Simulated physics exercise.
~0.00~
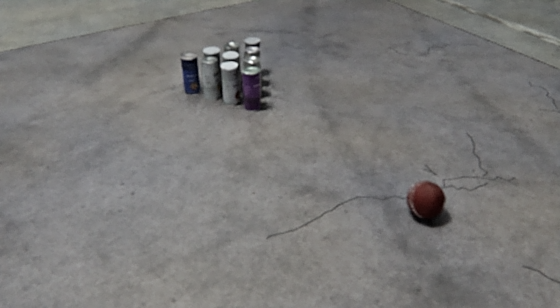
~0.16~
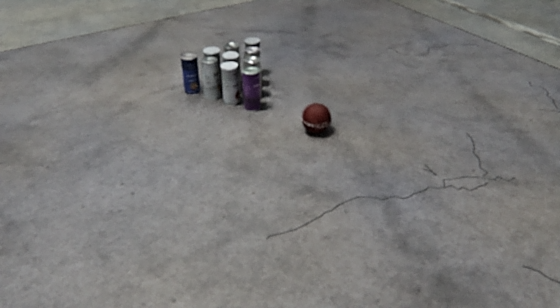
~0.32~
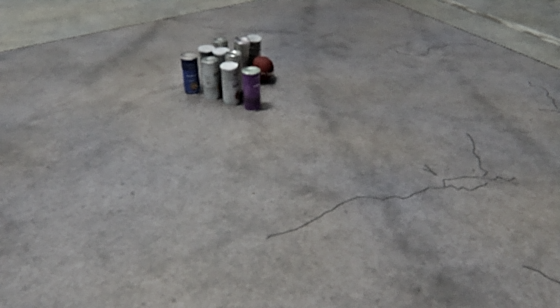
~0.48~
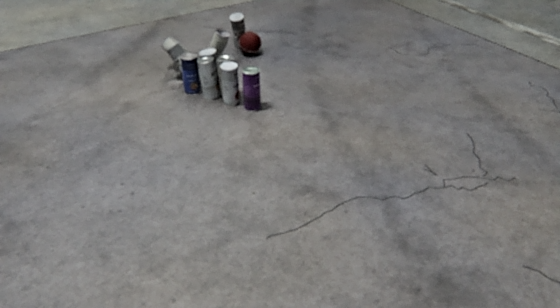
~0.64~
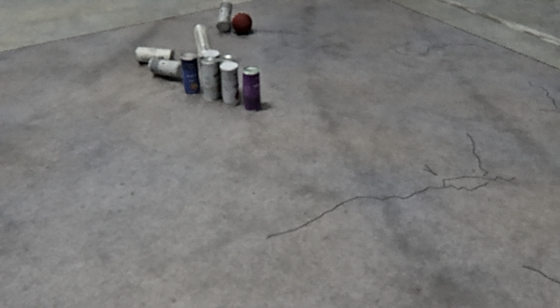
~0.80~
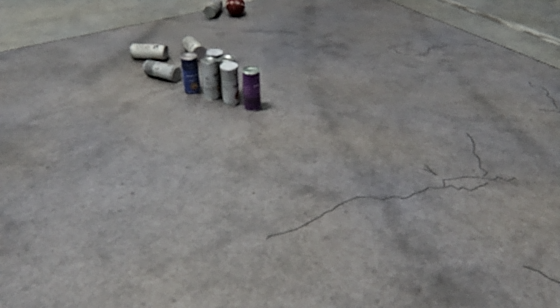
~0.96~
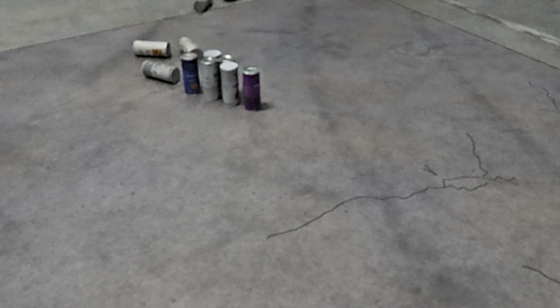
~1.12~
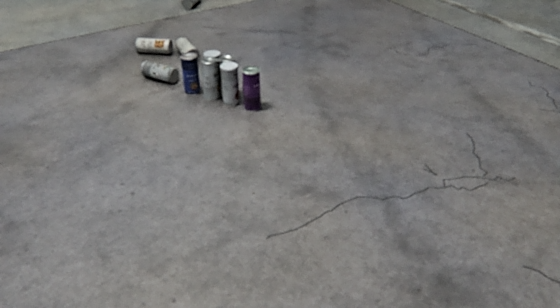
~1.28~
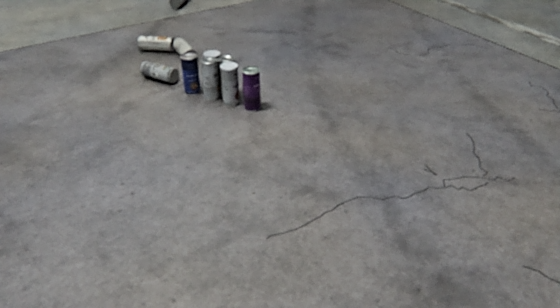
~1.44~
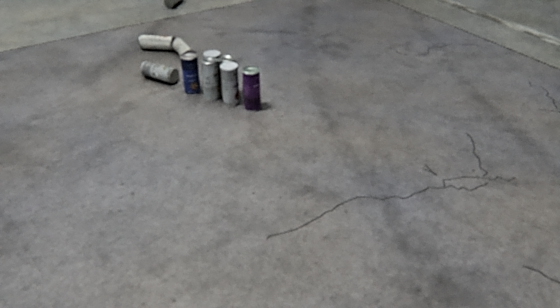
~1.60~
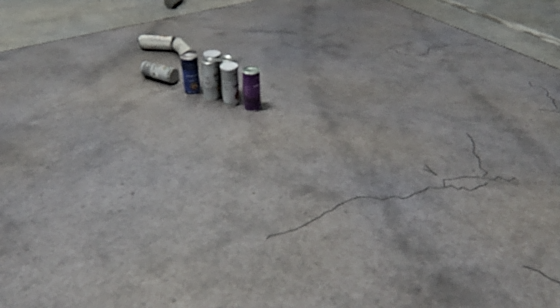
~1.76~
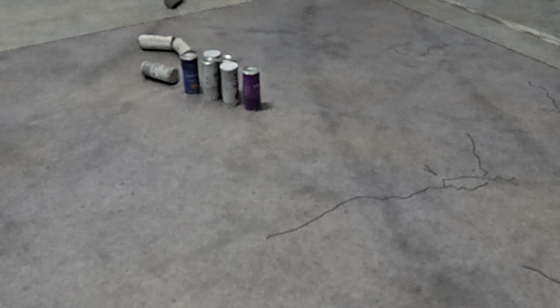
A dark red ball rolls from the right across a grey, cracked concrete floor, seen from above at a fixed angle, toward a tight cluster of upright canisters left of centre. Most are pale, with a blue one at the left edge and a purple one at the front right. The ball curves past the purple canister and strikes the back of the group, tipping several. It rolls away beyond the top edge, with one toppled canister sliding and rolling near it. Four canisters finish on their sides behind and left of the rest, while the blue and purple ones still stand unmoved.
